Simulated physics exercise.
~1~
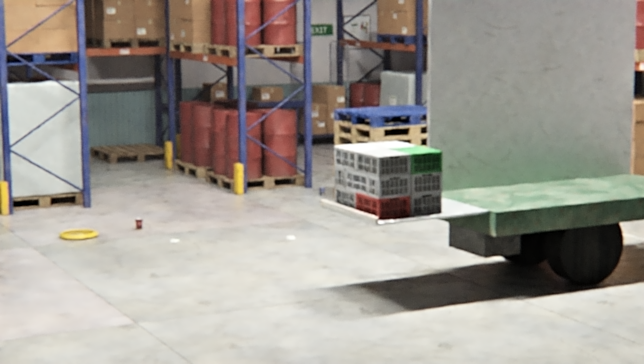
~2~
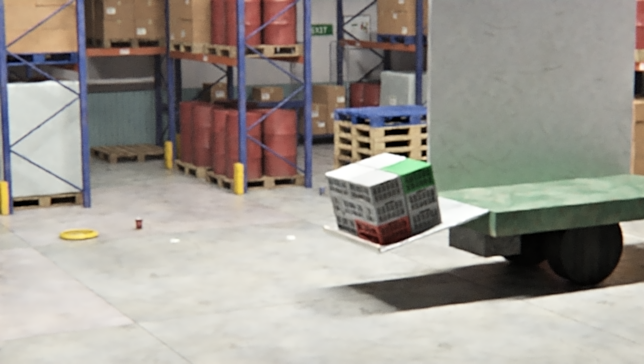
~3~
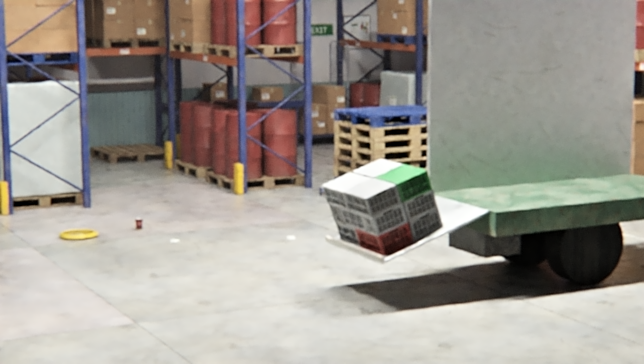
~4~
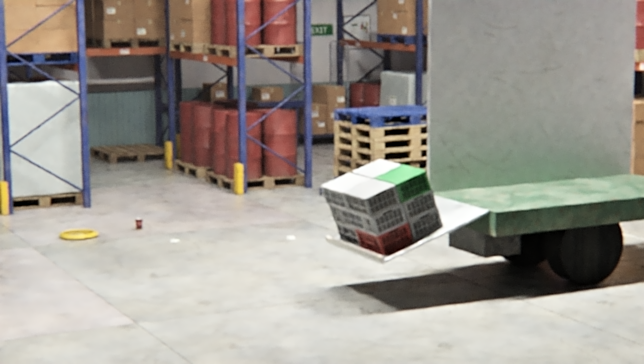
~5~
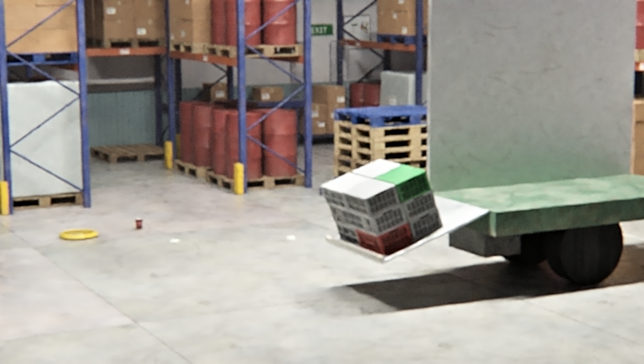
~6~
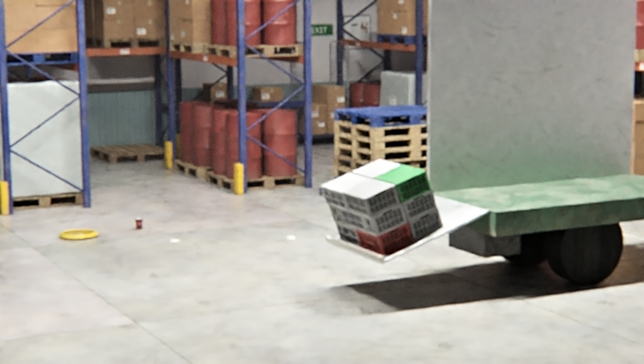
To begin with, a block of closed grey crates, one topped in green and one red low at the front, sits on a level platform behind a parked lorry in a warehouse. The platform then tips, its outer left edge dropping towards the floor, and the whole stack leans over with it. It tilts a little further, and the crates stay packed together against the low edge. After that the platform stops moving and holds its slope. At the end everything is still, with every crate, green and red included, resting on the slanted platform.
